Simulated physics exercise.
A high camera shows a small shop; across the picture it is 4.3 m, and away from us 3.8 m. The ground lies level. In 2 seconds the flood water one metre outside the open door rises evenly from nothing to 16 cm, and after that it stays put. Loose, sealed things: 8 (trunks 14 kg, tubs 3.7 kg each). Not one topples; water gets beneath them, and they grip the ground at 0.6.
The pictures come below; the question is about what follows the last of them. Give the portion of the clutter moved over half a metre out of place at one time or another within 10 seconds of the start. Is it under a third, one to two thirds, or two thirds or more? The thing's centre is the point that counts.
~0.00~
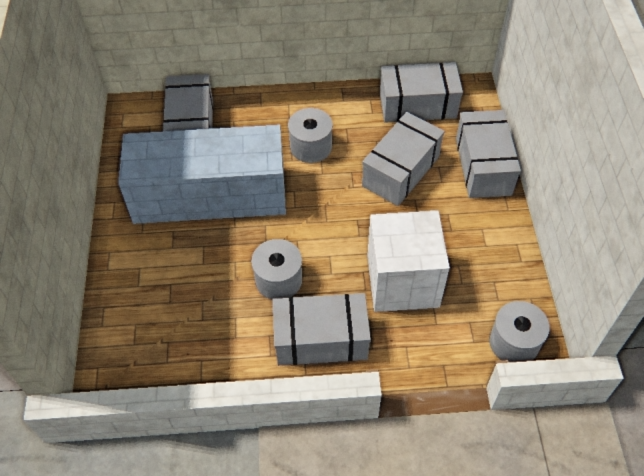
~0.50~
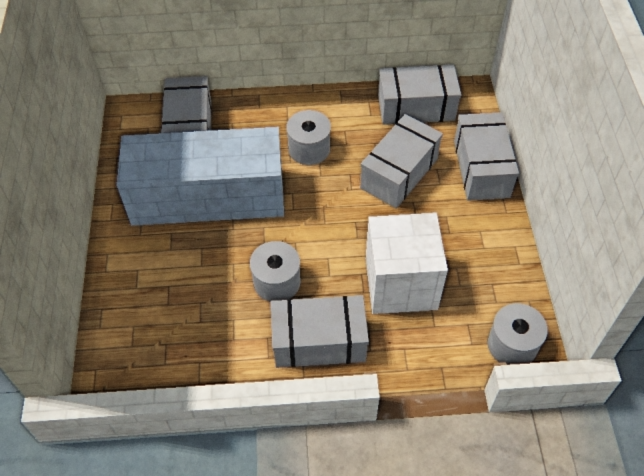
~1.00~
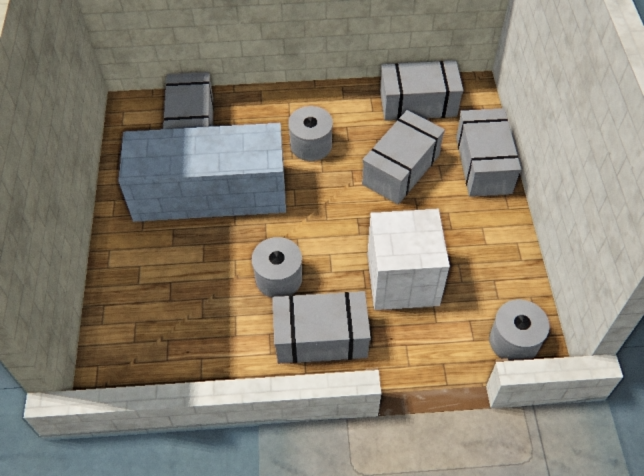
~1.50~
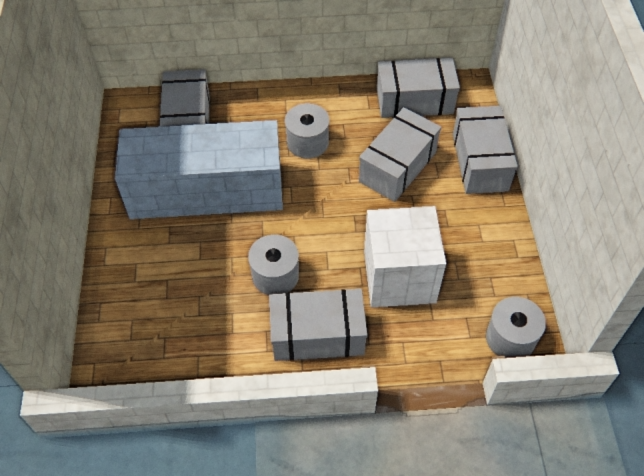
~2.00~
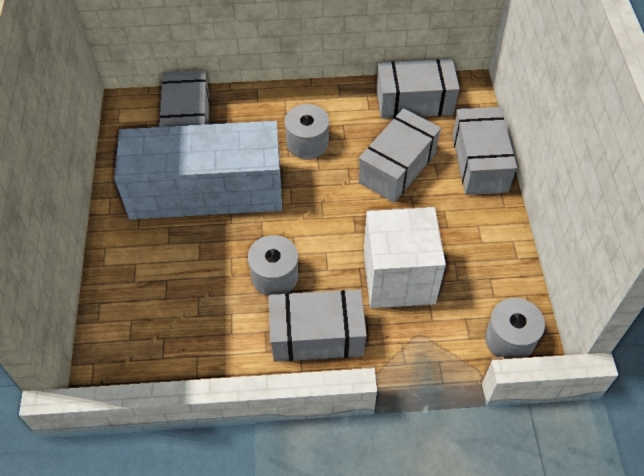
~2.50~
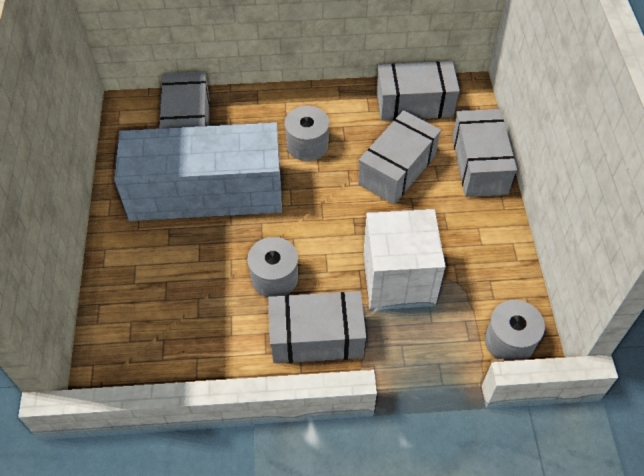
The share is a third up to two thirds.
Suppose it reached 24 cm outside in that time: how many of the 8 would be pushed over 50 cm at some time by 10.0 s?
You'd get 7 in that case.
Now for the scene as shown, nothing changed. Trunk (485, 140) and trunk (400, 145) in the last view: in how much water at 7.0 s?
I'd estimate 6 cm for the first and 4 cm for the second.
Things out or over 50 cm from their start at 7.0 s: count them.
The number I get is 2.
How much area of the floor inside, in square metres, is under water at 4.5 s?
Near 7.5 m2 in all.
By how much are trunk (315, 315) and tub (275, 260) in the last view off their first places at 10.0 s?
One is off by 140 cm, the other by 100 cm, in the order asked.
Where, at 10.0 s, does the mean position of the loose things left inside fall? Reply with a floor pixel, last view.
Mean position approx. (293, 205).
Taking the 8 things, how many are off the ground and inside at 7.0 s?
Total: 2.
After 3.5 s 0 of 8 are over 50 cm from their spots; 0 afloat.
After 4.5 s 0 of 8 are over 50 cm from their spots; 0 afloat.
After 7.0 s 2 of 8 are over 50 cm from their spots; 2 afloat.
After 10.0 s 5 of 8 are over 50 cm from their spots, and 5 have been at some point; 7 afloat.
